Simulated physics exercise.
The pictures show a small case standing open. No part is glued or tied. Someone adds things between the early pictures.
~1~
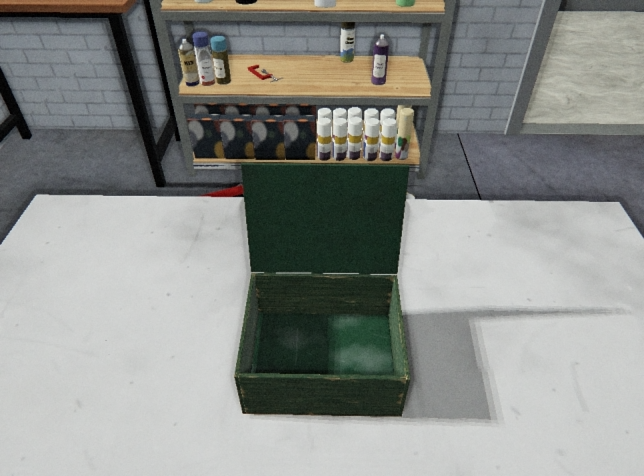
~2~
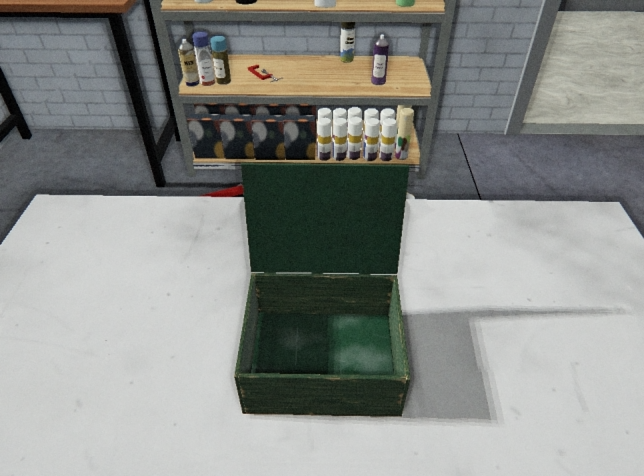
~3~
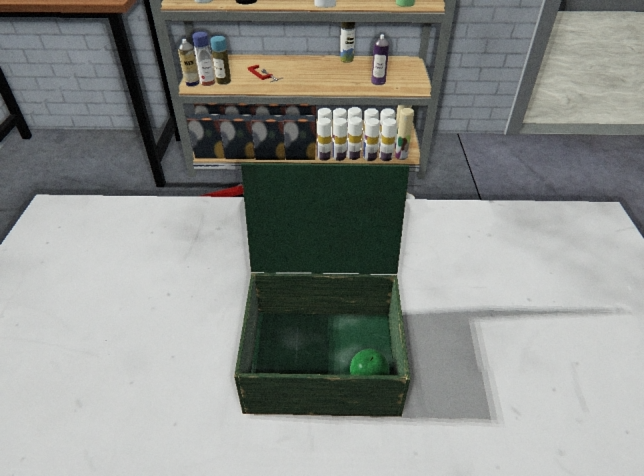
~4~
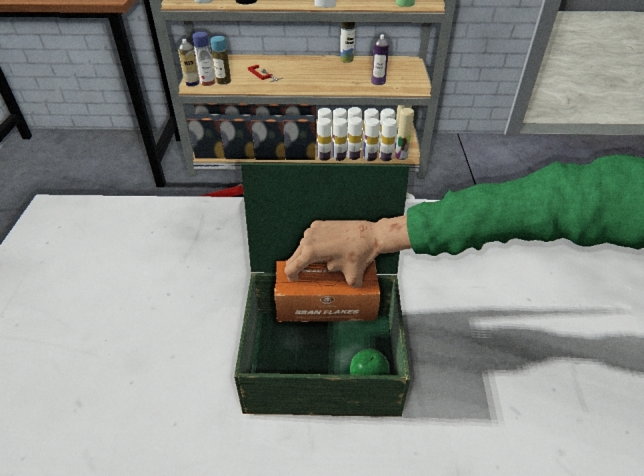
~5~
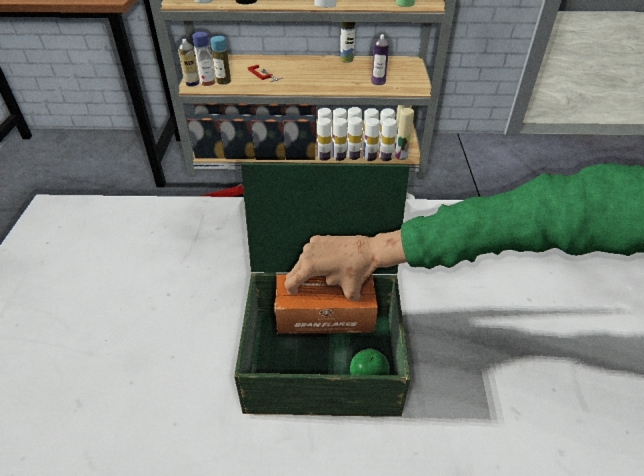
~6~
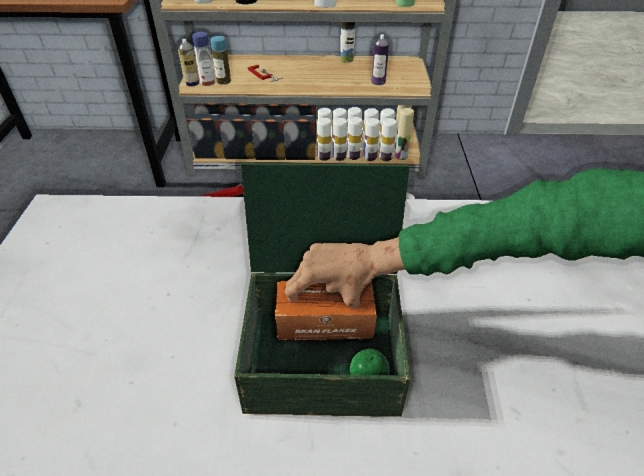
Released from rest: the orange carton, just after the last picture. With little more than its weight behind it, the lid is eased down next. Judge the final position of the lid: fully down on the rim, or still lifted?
Final position: Fully down on the rim.
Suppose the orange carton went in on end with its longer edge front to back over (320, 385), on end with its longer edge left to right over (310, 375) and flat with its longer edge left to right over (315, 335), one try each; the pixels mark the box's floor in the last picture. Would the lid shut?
In the first case it stays ajar; in the second case it stays ajar; in the third case it closes.
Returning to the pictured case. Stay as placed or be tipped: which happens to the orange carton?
It stays as it was set.
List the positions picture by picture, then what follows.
In the first picture, the last thing is not in view yet.
In the second picture, the last thing is not in view yet.
In the third picture, the last thing is not in view yet.
The fourth picture shows coming down; orange carton (327, 291).
The fifth picture shows coming down; orange carton (325, 303).
The sixth picture shows put in, still held; orange carton (325, 310).
Then, 1.10 s later than the last frame, lid starting down; orange carton moved a little near (325, 335).
Then, 1.70 s later than the last frame, lid 46° above the rim; orange carton moved a little near (325, 335).
Then, 1.90 s later than the last frame, lid 15° above the rim; orange carton moved a little near (325, 335).
When it is over, lid shut; moved from the start, orange carton; green apple as before. End places, in pixels of the last picture, orange carton near (325, 335).
